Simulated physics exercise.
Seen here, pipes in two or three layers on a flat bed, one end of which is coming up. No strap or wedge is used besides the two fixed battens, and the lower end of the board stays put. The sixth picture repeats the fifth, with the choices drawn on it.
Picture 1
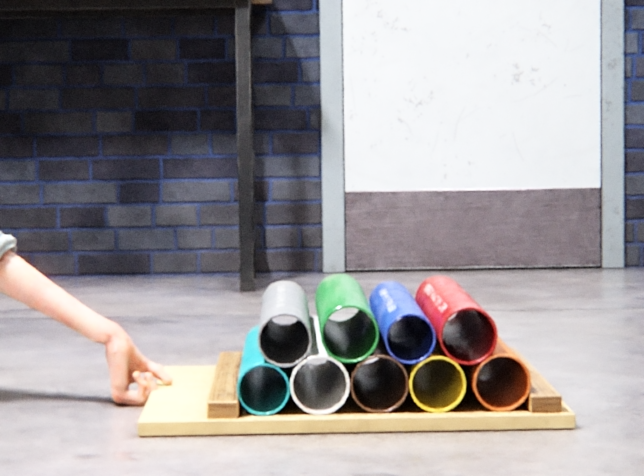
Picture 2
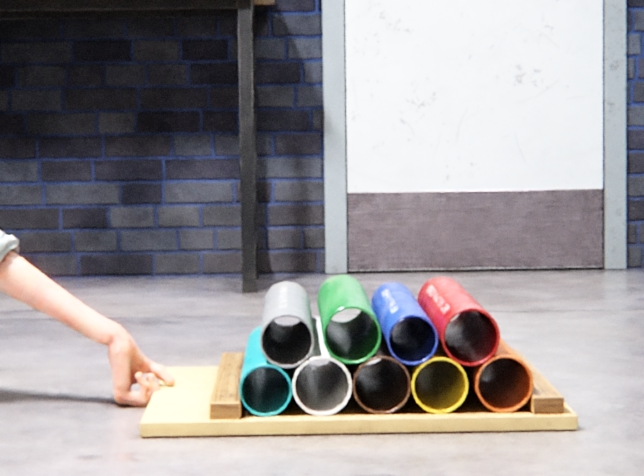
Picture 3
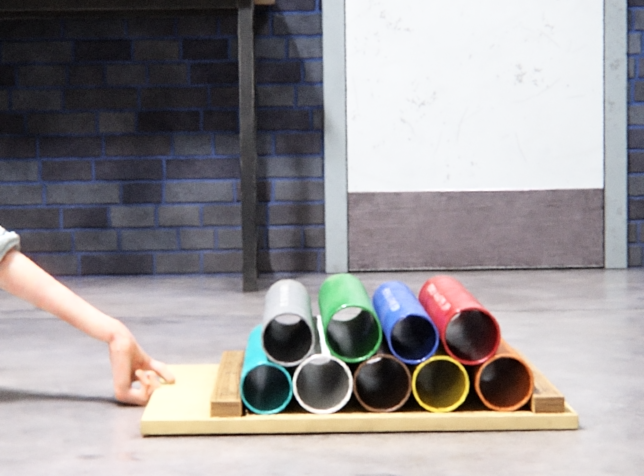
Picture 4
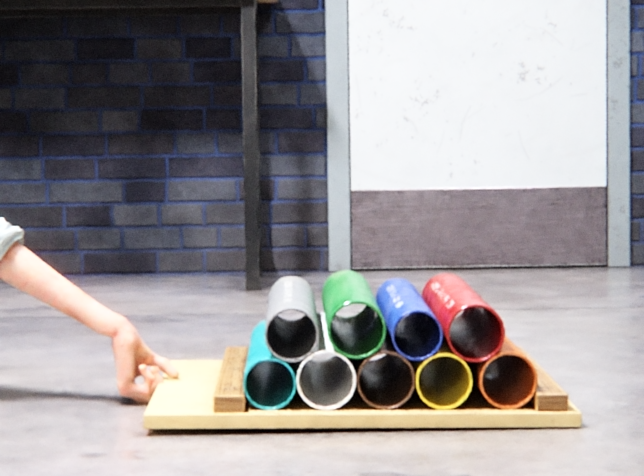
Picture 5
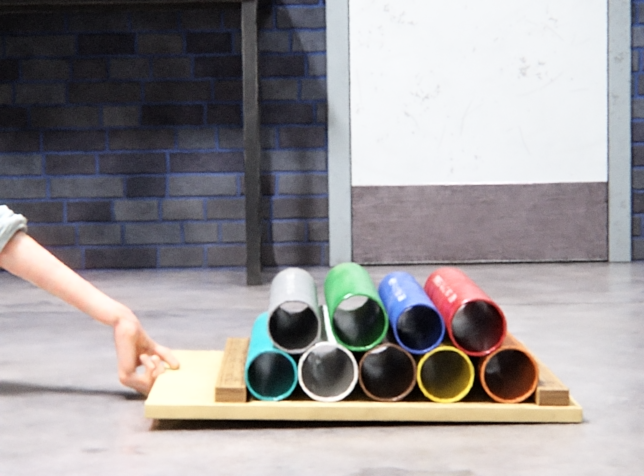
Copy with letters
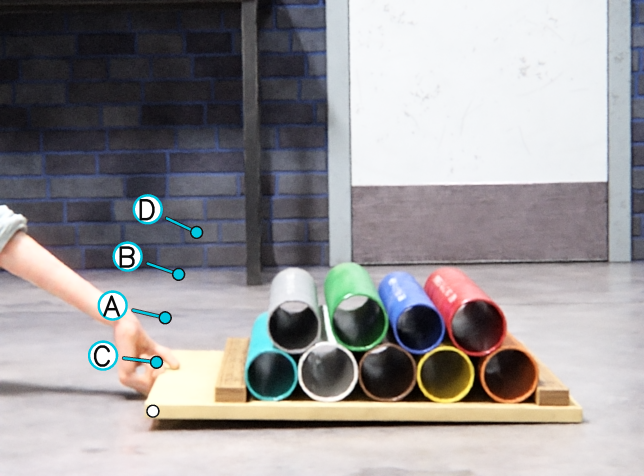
On a grey floor before a dark brick wall and a white panel, a hand at left holds the end of a board carrying two layers of colourful pipes, then raises that end slightly as the pipes stay stacked.
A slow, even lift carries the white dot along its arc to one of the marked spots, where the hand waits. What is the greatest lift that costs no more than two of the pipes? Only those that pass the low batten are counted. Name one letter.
The highest mark that will do is D.
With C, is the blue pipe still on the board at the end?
Yes.
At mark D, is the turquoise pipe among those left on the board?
The turquoise pipe: Yes.
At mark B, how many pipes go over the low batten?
With B, none.
On the marked copy, A at (165, 318); B at (179, 275); C at (156, 362); D at (197, 233); the white dot at (153, 411).
With D. Early on, board at 16°.
Further on, board at 26°.
At the end, board at 26°, none over the low batten.
As for the rest, A none over the low batten; B none over the low batten; C none over the low batten.
